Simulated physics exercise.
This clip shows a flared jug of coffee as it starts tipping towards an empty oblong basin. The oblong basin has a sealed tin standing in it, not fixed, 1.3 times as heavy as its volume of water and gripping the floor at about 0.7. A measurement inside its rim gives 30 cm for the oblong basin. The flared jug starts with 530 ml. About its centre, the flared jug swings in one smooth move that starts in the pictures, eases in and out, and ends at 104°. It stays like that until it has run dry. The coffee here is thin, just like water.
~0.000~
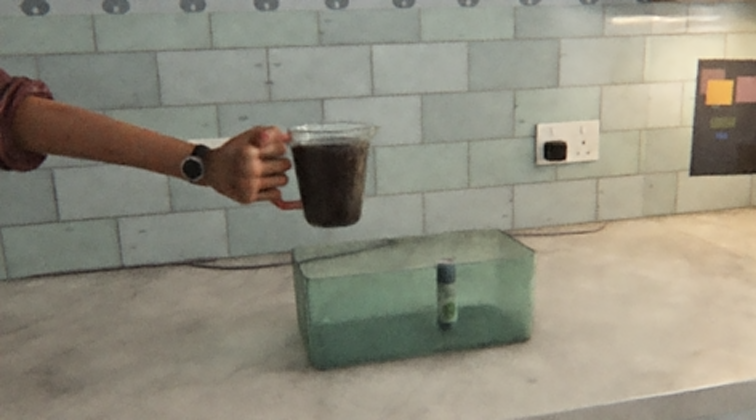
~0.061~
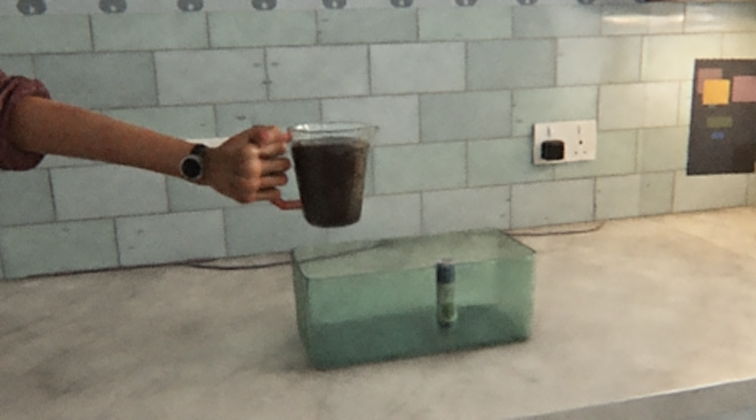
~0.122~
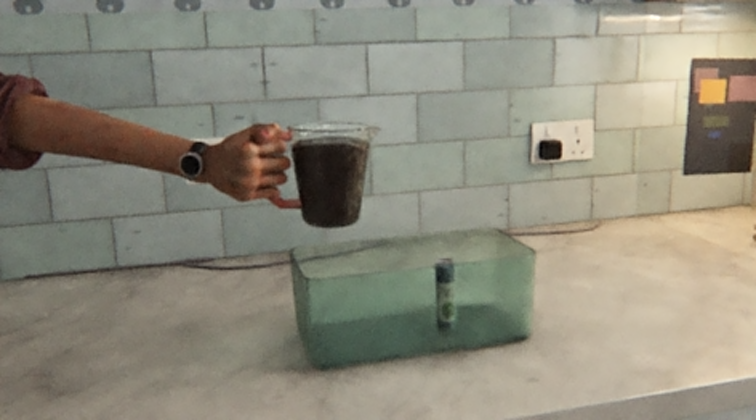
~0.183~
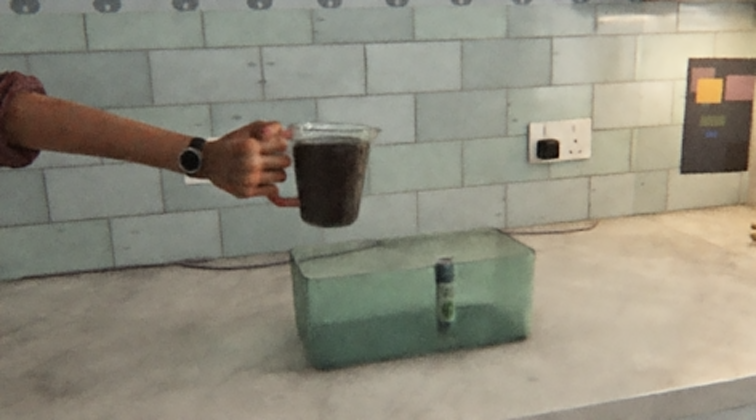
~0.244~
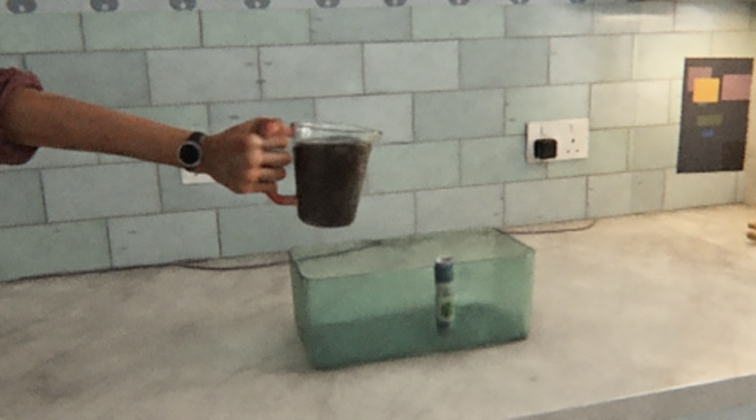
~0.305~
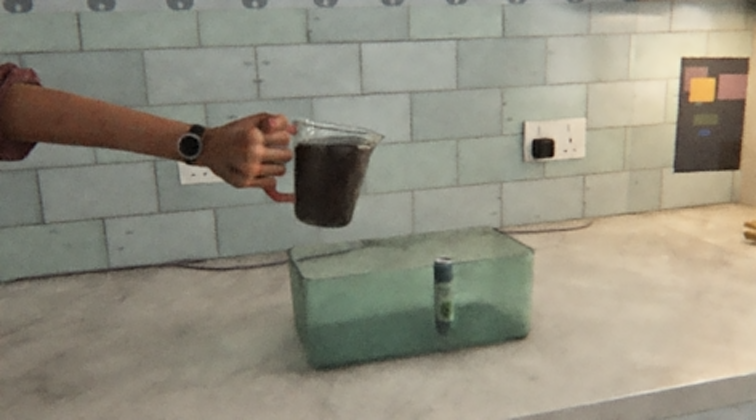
A hand with a dark watch, reaching in from the left, holds a clear jug of dark coffee and slowly tilts it slightly rightward. Below it, an empty green-tinted glass basin sits on a pale kitchen counter, with a small tin towards its right side. Seen from the front and slightly above, pale green tiles and a white socket line the wall, as the view drifts very slightly.
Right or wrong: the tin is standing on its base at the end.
Wrong, it is lying on its side.
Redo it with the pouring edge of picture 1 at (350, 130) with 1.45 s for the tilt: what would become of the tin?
Result: Tin upright.
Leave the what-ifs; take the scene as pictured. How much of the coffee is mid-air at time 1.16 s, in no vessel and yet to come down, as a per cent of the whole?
Something like 14 per cent is in the air then.
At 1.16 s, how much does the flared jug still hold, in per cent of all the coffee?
26 per cent or so.
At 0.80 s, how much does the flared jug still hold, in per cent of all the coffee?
Some 80 per cent.
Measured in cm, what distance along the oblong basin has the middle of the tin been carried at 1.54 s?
The tin has gone some 5 cm.
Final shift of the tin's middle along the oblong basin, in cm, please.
5.0 cm.
After 0.80 s the tilt is 60° and 79 per cent is still to pour; the tin stands where it began.
After 1.16 s the tilt is 94° and 26 per cent is still to pour; the tin leans 21°.
After 1.54 s the tilt is 104° and 0 per cent is still to pour; the tin lies on its side.
After 1.95 s the tilt is 104° and 0 per cent is still to pour; the tin lies on its side.
In the end the tin lies on its side.
